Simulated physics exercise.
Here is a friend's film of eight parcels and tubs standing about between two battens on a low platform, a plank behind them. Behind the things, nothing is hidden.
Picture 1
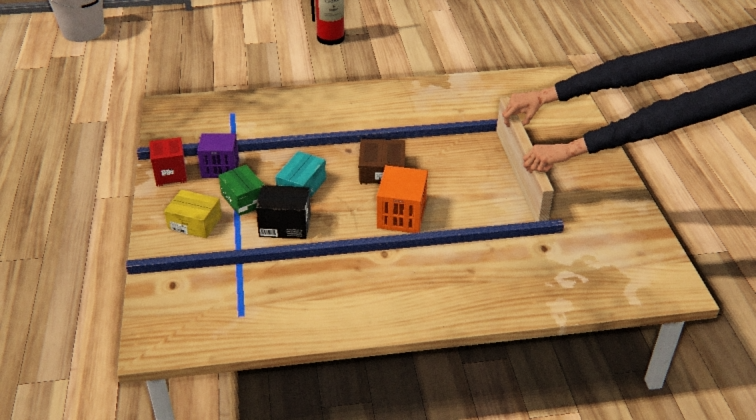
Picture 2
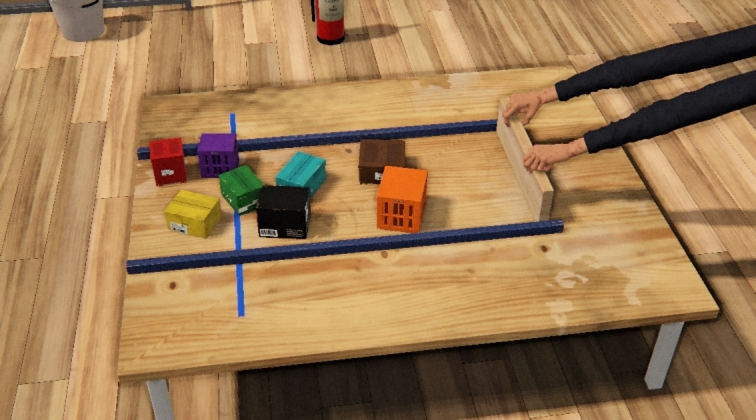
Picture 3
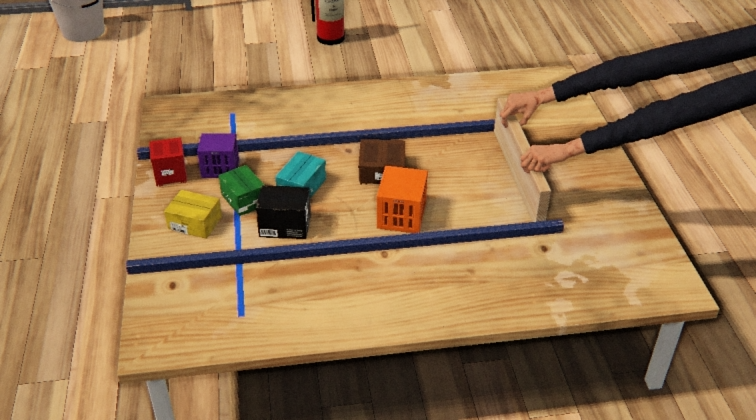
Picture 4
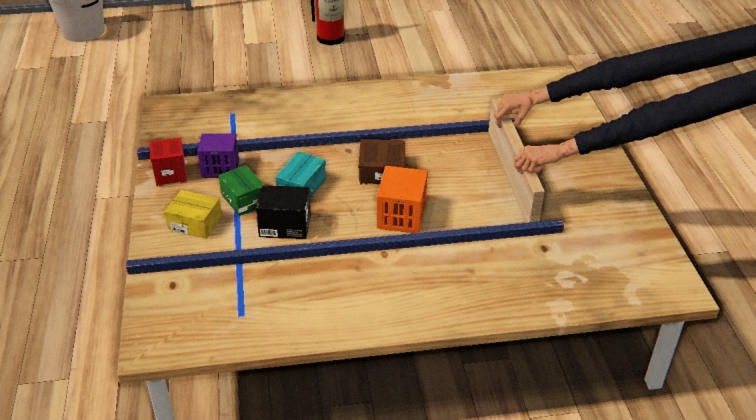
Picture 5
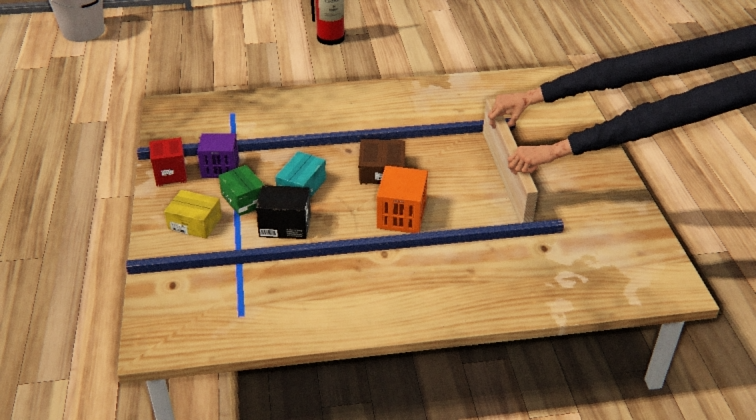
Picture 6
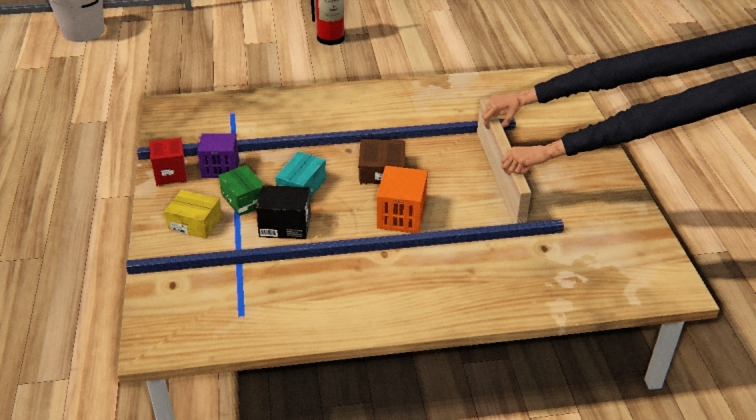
On a low wooden table, two hands slide a plank slightly left behind eight still boxes.
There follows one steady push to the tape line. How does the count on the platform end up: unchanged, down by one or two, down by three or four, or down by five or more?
The fall count stops at one or two.
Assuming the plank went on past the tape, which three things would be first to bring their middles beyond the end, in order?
Going earliest first, it would be the yellow parcel, after it the red tote, and finally the green parcel.
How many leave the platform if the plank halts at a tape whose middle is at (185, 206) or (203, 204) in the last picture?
Result, try by try: 6, 3.
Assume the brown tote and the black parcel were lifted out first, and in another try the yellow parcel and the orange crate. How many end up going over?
0 and 0.
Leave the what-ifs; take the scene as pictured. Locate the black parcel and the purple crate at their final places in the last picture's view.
First: About (167, 224); second: About (174, 156).
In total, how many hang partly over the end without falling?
Count of overhanging things: 2.
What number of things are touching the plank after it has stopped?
2.
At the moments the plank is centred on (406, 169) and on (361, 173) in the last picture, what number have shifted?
That gives 2 for the first and 3 for the second.
Soon after, none off yet; red tote at rest near (169, 162); yellow parcel at rest near (194, 214); purple crate at rest near (219, 156).
By the end, the number that fall off is one or two; fallen, yellow parcel.
